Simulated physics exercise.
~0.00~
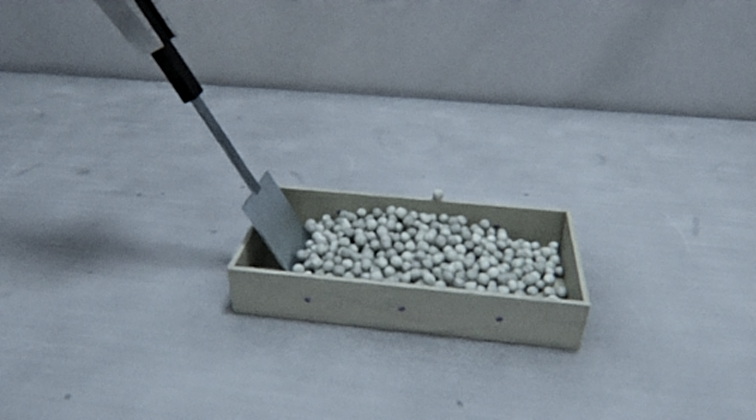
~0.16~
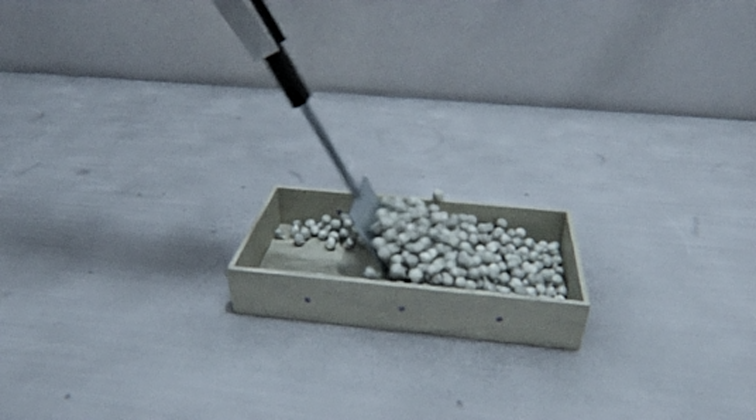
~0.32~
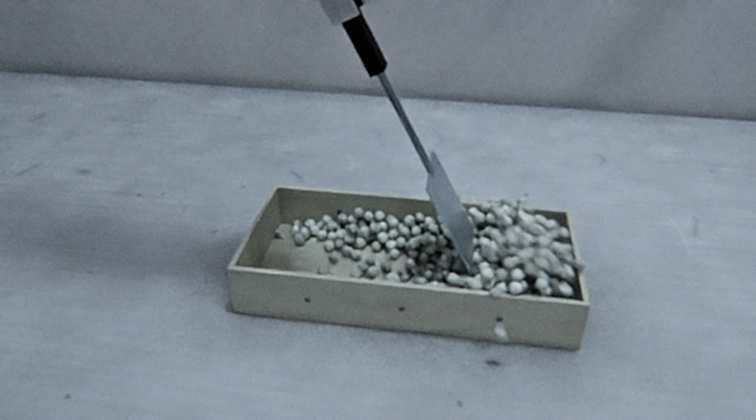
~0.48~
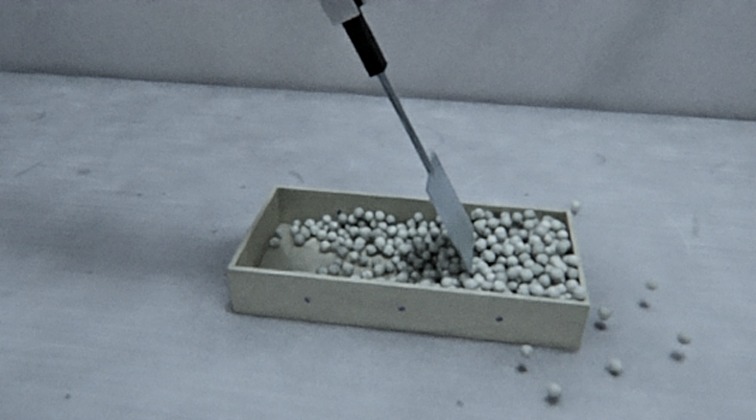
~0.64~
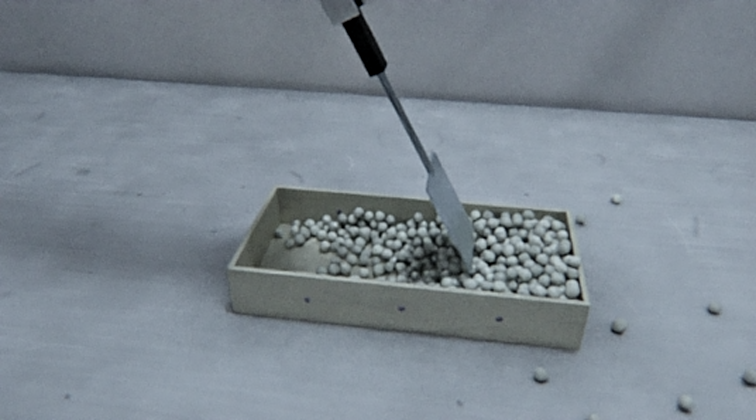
A paddle pushes pale beads rightward through a trough, and a few spill onto the table.
